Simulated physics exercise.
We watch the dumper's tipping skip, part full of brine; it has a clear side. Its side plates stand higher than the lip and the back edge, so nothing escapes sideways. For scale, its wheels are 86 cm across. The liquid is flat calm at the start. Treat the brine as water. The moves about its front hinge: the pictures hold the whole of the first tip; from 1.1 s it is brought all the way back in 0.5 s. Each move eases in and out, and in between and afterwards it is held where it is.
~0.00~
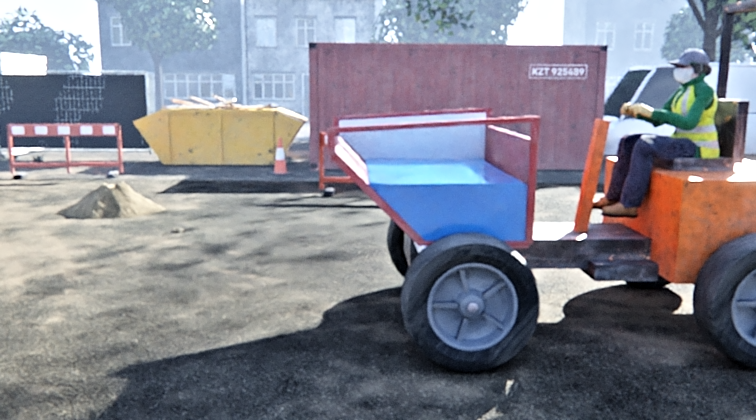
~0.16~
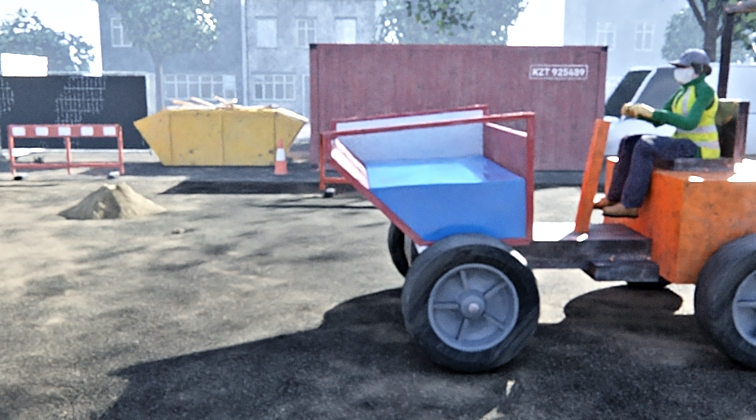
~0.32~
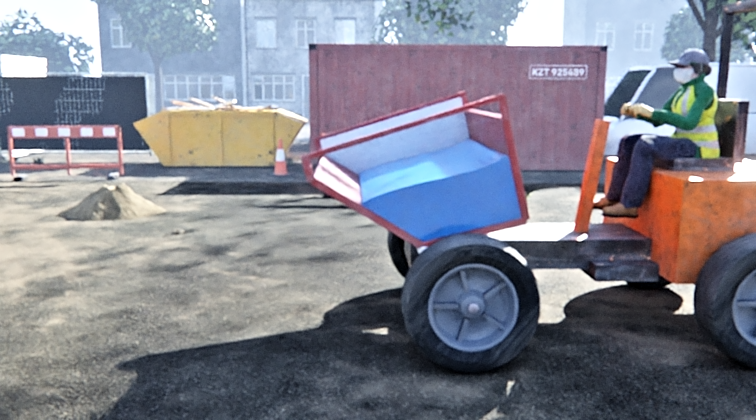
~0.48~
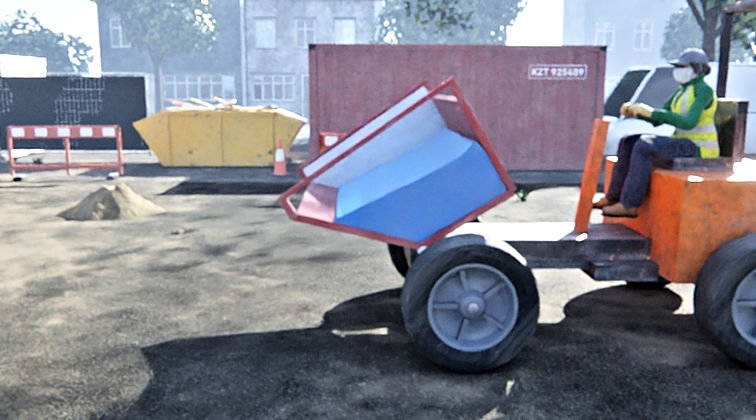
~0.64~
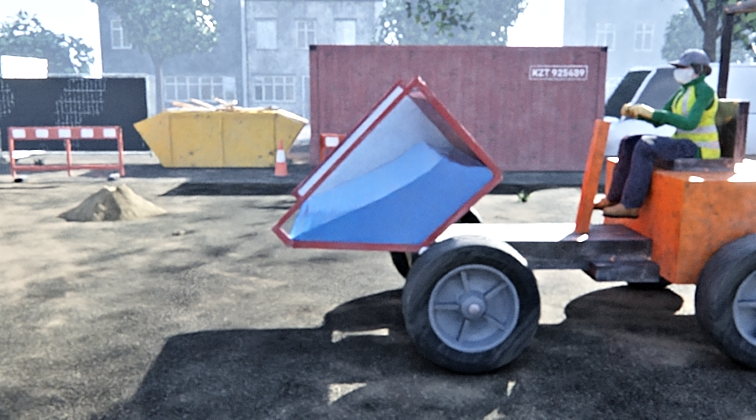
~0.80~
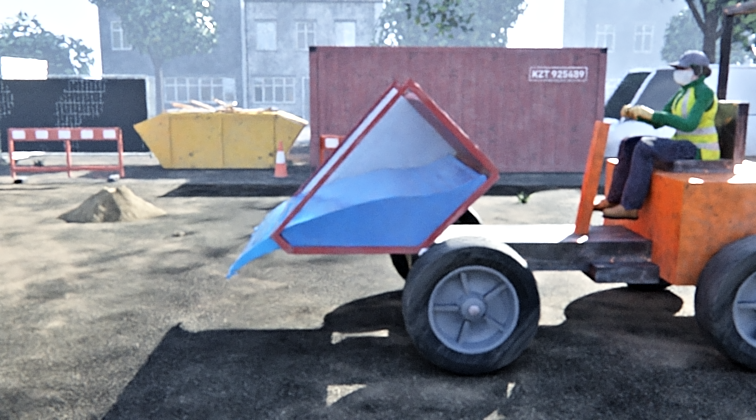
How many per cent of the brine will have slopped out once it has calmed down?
About 87 per cent.
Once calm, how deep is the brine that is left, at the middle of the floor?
Roughly 6 cm.
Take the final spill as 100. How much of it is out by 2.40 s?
About 100 per cent.
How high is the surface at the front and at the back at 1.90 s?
About 4 cm in front and 6 cm behind.
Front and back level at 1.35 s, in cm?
About 0 cm in front and 0 cm behind.
By 1.35 s the skip is at 22° forwards, the surface stands 0 cm on the front, 0 cm on the back; the loss stands at 75 per cent, over the front.
By 1.90 s the surface stands 3 cm on the front, 5 cm on the back; the loss stands at 84 per cent, over the front.
By 2.40 s the surface stands 0 cm on the front, 48 cm on the back; the loss stands at 84 per cent, over the front.
By 4.49 s the loss stands at 87 per cent, over the front, 402 of 465 litres.
